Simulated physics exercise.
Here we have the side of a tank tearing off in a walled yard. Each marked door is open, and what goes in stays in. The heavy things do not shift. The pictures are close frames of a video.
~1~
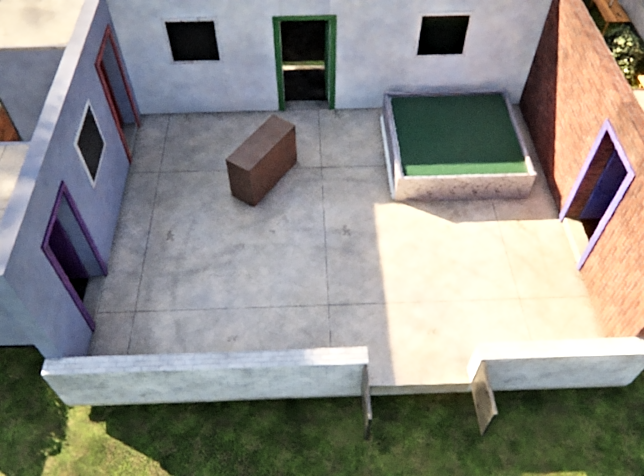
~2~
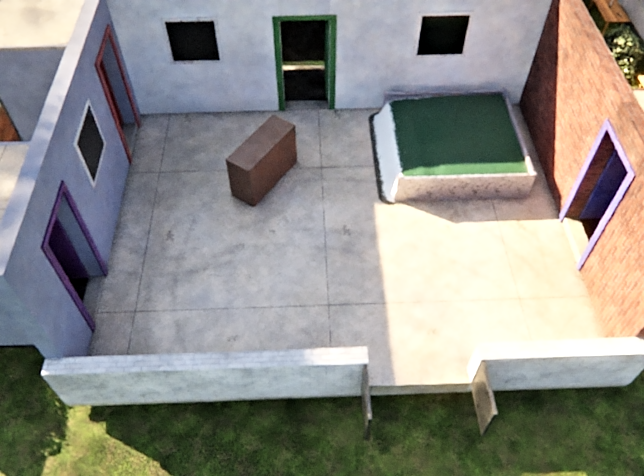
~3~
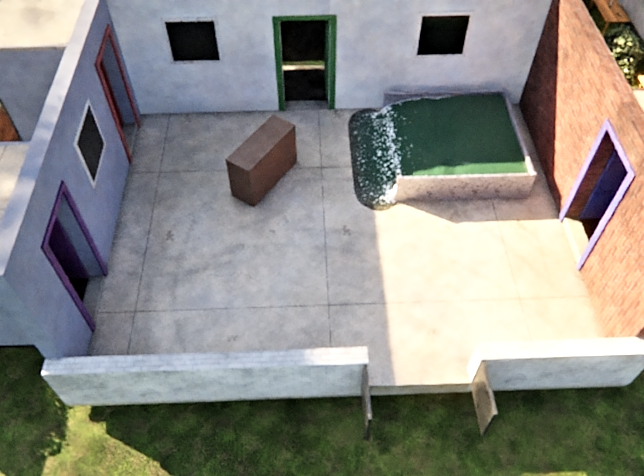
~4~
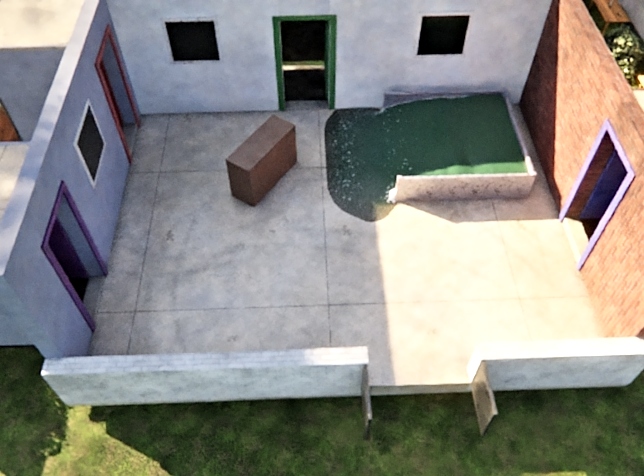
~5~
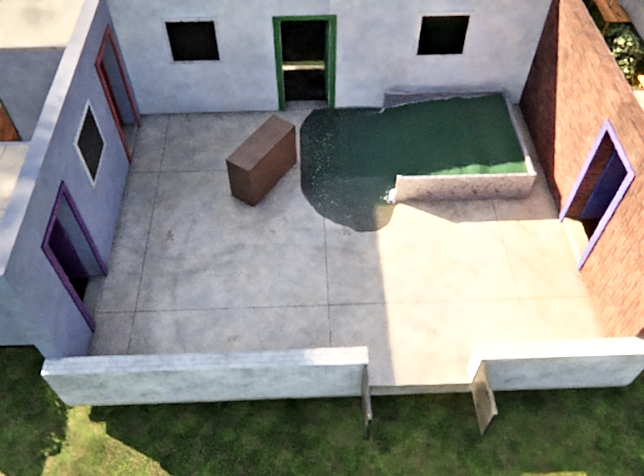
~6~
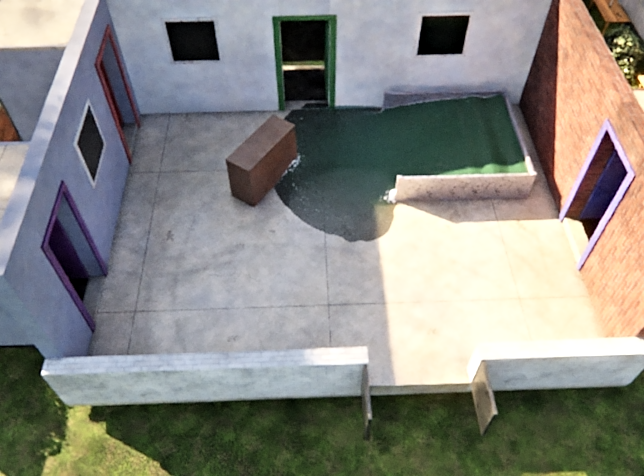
In the video, the left side of an open tank of green water in a walled yard tears away, and water pours out leftward, spreading across the pale paved floor in a rounded sheet that reaches a brown block.
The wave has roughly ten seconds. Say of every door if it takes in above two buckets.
The green door takes more than that; the red door takes more than that; the blue door stays under that; the purple door takes more than that.
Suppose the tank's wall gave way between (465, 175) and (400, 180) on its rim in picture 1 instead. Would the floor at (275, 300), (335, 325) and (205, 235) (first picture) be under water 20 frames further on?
In that order: Flooded, wet, clear.
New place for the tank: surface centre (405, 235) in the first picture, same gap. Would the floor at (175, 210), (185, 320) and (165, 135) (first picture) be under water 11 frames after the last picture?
One after the other: Wet, flooded, not flooded.
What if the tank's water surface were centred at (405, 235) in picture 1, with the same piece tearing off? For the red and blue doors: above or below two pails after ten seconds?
One by one: The red one holds; the blue one holds.
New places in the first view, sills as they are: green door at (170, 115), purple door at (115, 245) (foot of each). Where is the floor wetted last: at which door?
That is the one in blue.
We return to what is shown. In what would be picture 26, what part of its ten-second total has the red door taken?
Close to 50 %.
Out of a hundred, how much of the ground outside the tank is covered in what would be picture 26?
I make it 60 per cent.
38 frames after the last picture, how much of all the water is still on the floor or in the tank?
About 88 per cent.
A moment on, water covers 25 % of the floor; the green door under two buckets in, the red door not reached, the blue door not reached, the purple door not reached.
Next, water covers 40 % of the floor; the green door over two buckets in, the red door wet at the sill, nothing in, the blue door not reached, the purple door not reached.
Then, water covers 60 % of the floor; the green door over two buckets in, the red door over two buckets in, the blue door not reached, the purple door under two buckets in.
Later, water covers 70 % of the floor; the green door far over two buckets in, the red door far over two buckets in, the blue door not reached, the purple door far over two buckets in.
In the end, water covers 95 % of the floor; the green door far over two buckets in, the red door far over two buckets in, the blue door wet at the sill, nothing in, the purple door far over two buckets in.
